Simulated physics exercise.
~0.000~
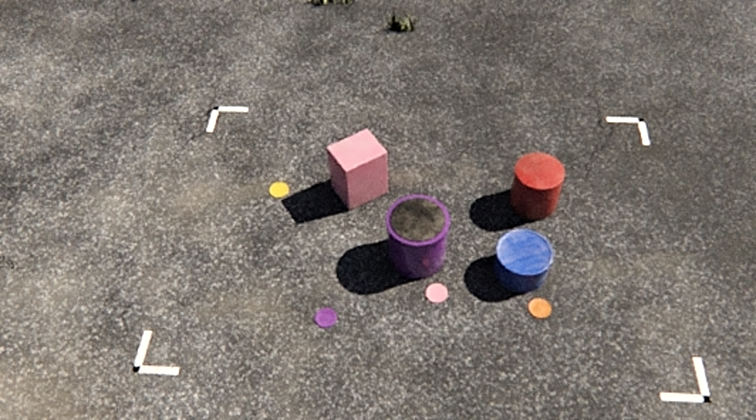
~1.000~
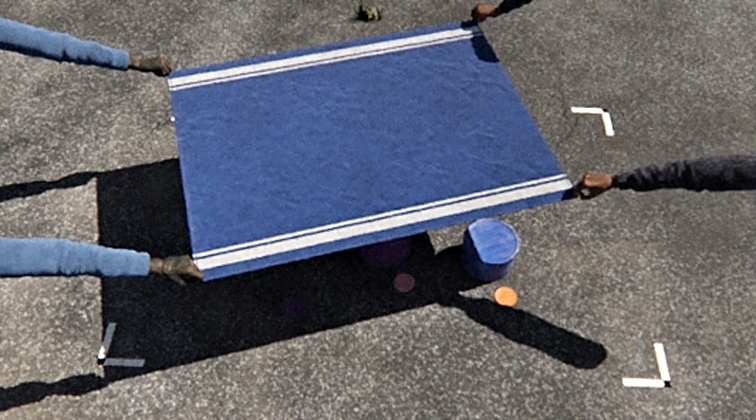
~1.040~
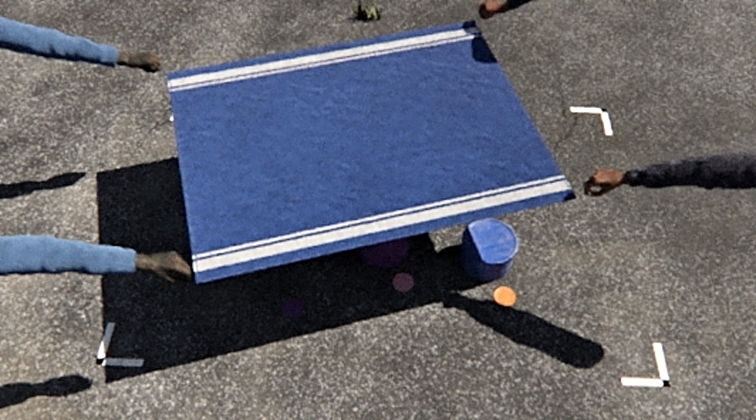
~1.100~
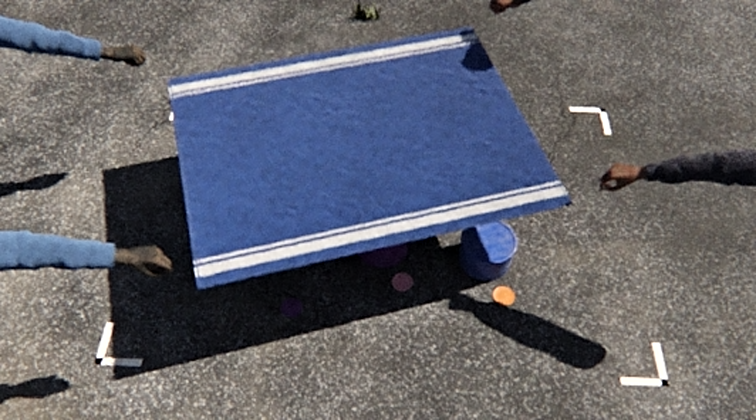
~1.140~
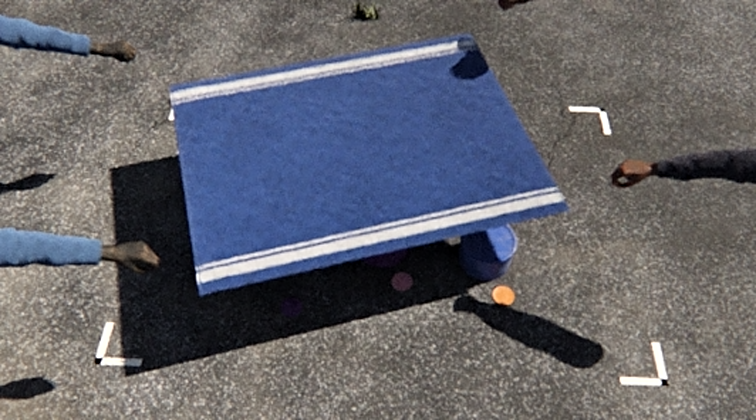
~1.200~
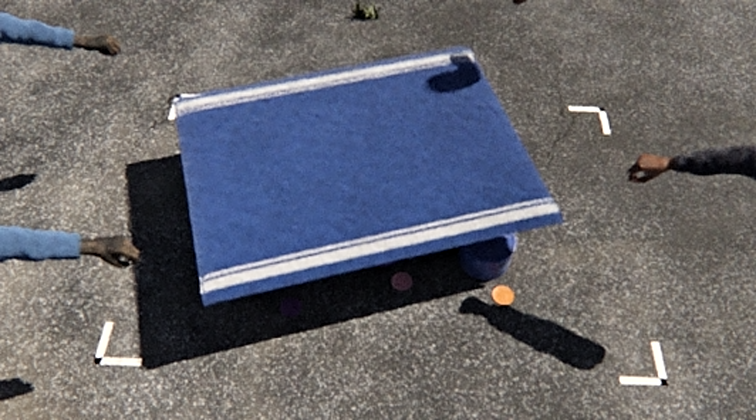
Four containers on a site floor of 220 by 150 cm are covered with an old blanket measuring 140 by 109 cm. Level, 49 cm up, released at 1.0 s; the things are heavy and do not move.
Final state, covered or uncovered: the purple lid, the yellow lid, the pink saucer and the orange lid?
Purple lid: Covered; yellow lid: Covered; pink saucer: Covered; orange lid: Uncovered.
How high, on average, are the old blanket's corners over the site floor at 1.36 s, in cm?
Roughly 8 centimetres up.
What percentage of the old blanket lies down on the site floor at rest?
At rest, about 20 percent of it.
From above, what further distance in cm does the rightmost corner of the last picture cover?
Roughly 8 centimetres.
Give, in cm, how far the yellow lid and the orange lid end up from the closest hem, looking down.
Around 12 centimetres for the first one and around 10 centimetres for the second.
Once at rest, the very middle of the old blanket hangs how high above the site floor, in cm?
Around 28 cm up.
By 1.4 s, 0 % of it is down, spanning 157 by 141 cm, above yellow lid, purple lid, pink saucer.
By 1.5 s, 10 % of it is down, spanning 145 by 132 cm, above yellow lid, purple lid.
By 1.7 s, 10 % of it is down, spanning 150 by 128 cm, above yellow lid, purple lid, pink saucer.
By 1.8 s, 15 % of it is down, spanning 149 by 129 cm, above yellow lid, purple lid, pink saucer.
By 3.3 s, 20 % of it is down, spanning 149 by 130 cm, above yellow lid, purple lid, pink saucer.
